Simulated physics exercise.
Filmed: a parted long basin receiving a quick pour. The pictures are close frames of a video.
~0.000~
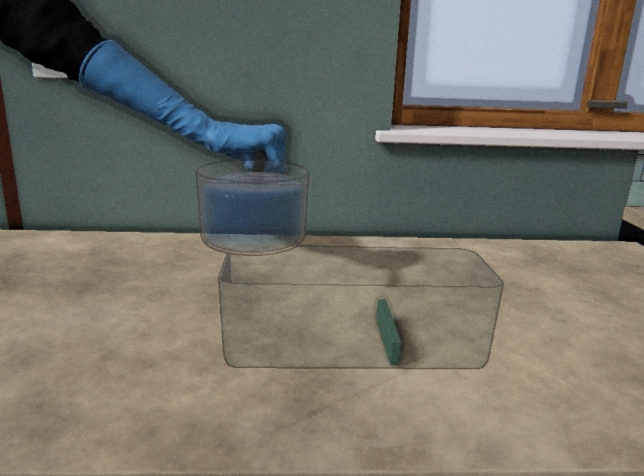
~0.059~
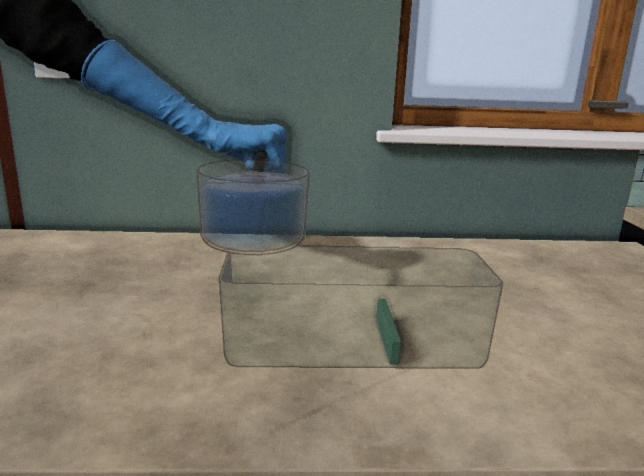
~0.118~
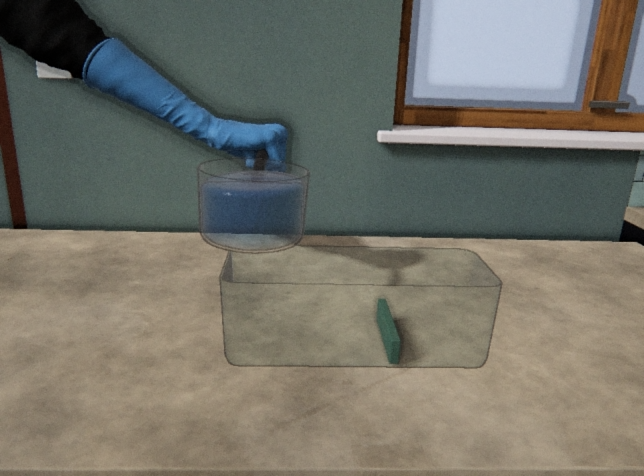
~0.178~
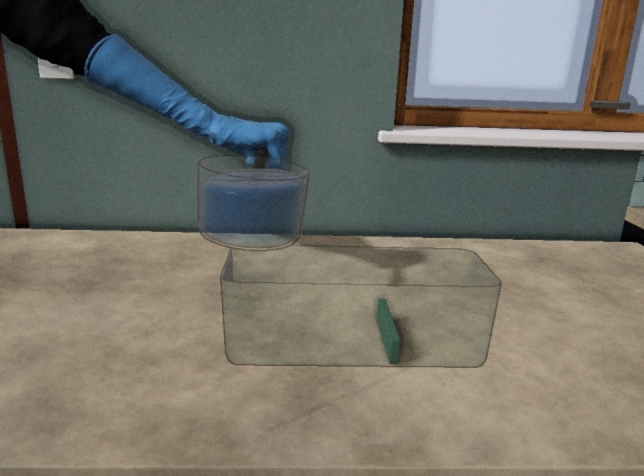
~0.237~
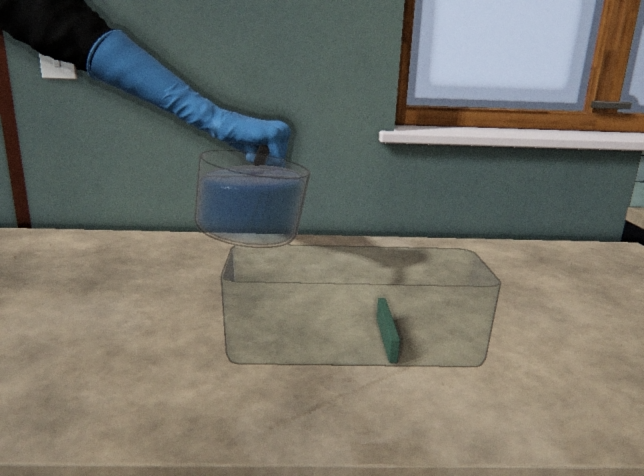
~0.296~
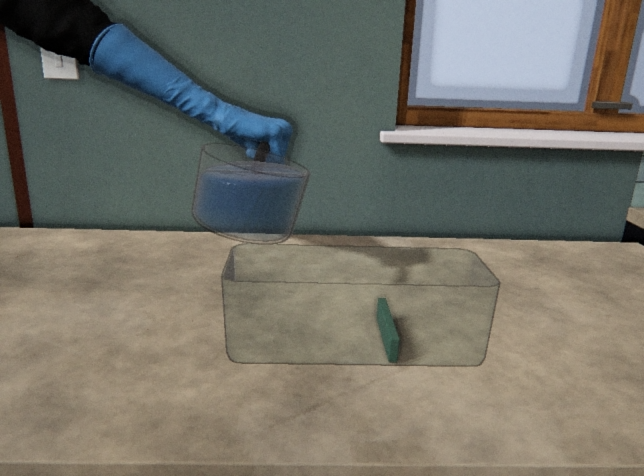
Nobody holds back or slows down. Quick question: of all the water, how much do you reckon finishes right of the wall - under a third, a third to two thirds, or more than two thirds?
Well, the amount right of the wall reaches a third without passing two thirds.
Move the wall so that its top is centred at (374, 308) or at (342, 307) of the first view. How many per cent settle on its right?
Record: Case 1 near 80 %, case 2 near 95 %.
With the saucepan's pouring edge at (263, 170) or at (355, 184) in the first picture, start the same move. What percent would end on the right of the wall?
The first start yields 15 per cent, the second 60 per cent.
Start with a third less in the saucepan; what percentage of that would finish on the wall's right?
The share comes to roughly 40 per cent.
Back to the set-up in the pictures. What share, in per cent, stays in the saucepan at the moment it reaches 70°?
It still holds around 65 per cent there.
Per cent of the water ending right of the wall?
Roughly 55 %.
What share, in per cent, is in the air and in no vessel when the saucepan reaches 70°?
Some 25 per cent, I'd say.
A moment on, the saucepan is tipped part way and 63 per cent is still to pour, 10 is left of the wall and 0 right of it.
Next, the saucepan is tipped right over and 9 per cent is still to pour, 27 is left of the wall and 48 right of it.
Then the saucepan is tipped right over and 0 per cent is still to pour, 45 is left of the wall and 54 right of it.
Later the saucepan is tipped right over and 0 per cent is still to pour, 47 is left of the wall and 52 right of it.
In the end 46 per cent lies left of the wall, 53 right of it and 1 outside.
